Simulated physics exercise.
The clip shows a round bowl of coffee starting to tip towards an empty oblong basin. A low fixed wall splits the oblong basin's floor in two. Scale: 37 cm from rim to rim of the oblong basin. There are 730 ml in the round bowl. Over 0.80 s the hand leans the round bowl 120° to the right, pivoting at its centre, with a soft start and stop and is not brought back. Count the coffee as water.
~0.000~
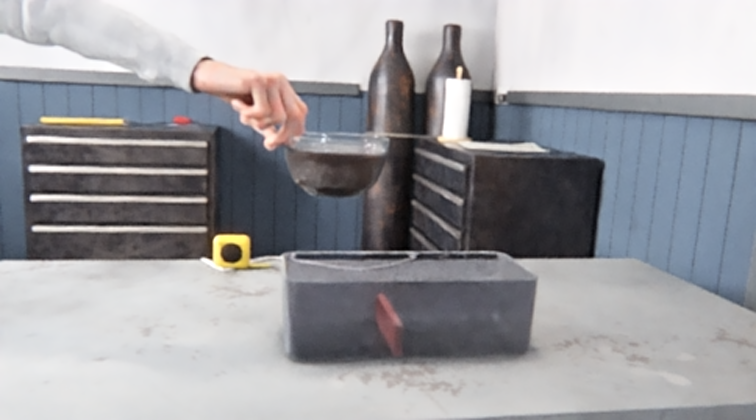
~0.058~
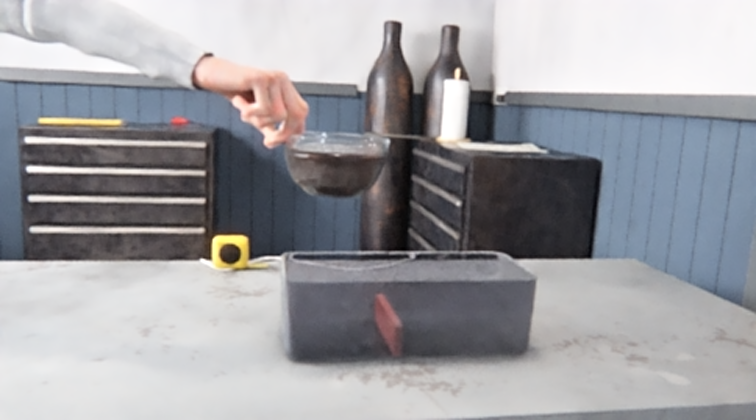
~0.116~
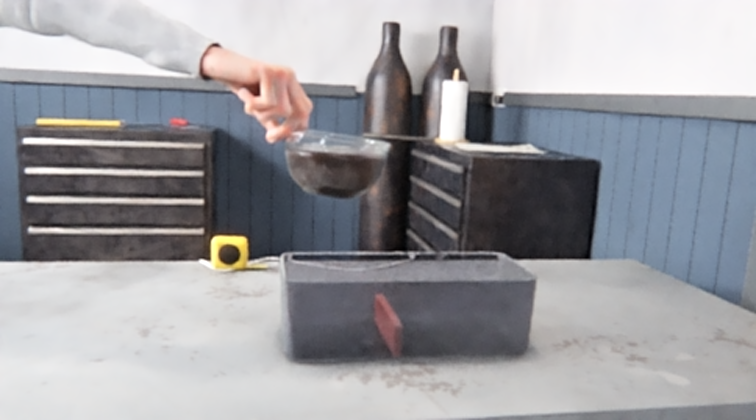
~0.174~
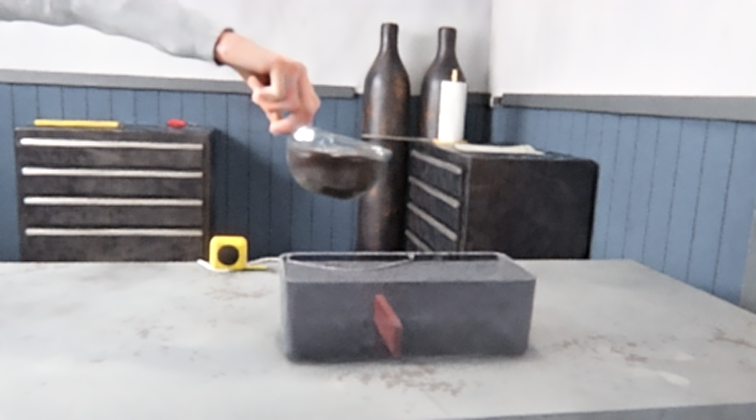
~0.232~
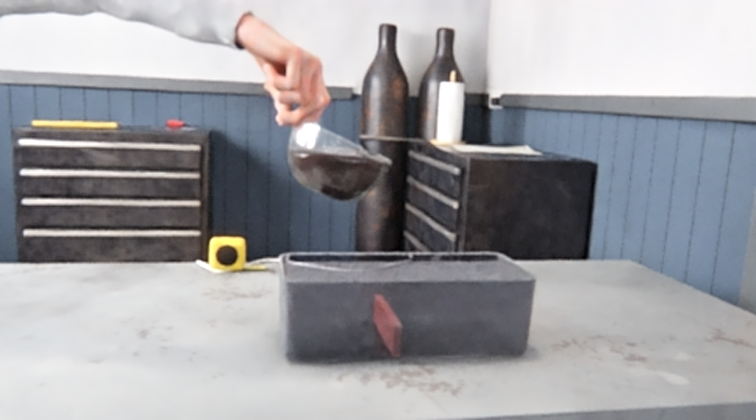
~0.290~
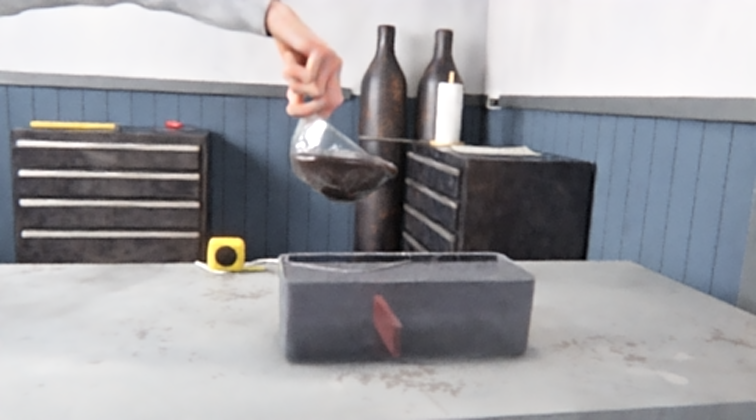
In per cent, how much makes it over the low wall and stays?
The far part has some 80 per cent.
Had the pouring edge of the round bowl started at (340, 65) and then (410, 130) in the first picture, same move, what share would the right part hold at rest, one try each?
First 40, then 90 per cent.
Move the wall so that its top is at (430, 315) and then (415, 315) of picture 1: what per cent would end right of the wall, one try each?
First 30, then 55 per cent.
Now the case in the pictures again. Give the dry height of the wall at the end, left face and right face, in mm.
Some 40 mm on the left and 26 mm on the right.
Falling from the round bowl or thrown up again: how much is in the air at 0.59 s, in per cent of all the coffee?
Near 38 in a hundred.
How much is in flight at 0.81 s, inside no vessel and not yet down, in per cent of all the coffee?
About 2 per cent.
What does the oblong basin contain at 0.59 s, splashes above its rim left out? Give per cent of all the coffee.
Some 48 per cent.
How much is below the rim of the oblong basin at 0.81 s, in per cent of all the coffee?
Near 98 in a hundred.
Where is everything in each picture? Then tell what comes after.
Tilt 0°; pouring edge (387, 140); surface from (287, 148) to (383, 152); the oblong basin's rim runs from (284, 267) to (521, 266); the wall's top is at (389, 309), in the first frame.
Tilt 2°; pouring edge (387, 142); surface from (286, 148) to (383, 152), in the second frame.
Tilt 6°; pouring edge (388, 146); surface from (287, 147) to (384, 154), in the third frame.
Tilt 13°; pouring edge (390, 153); surface from (290, 147) to (386, 155), in the fourth frame.
Tilt 23°; pouring edge (390, 163); surface from (291, 149) to (389, 157), in the fifth frame.
Tilt 35°; pouring edge (388, 174); surface from (292, 152) to (384, 166); 5 per cent is over the edge, in the sixth frame.
Then, 0.59 s in, the tilt is 101° and 15 per cent is still to pour, 0 is left of the wall and 48 right of it.
Then, 0.81 s in, the tilt is 120° and 0 per cent is still to pour, 19 is left of the wall and 79 right of it.
Then, 1.05 s in, the tilt is 120° and 0 per cent is still to pour, 19 is left of the wall and 80 right of it.
Then, 1.30 s in, the tilt is 120° and 0 per cent is still to pour, 19 is left of the wall and 80 right of it.
Finally, 19 per cent lies left of the wall, 80 right of it and 1 outside.
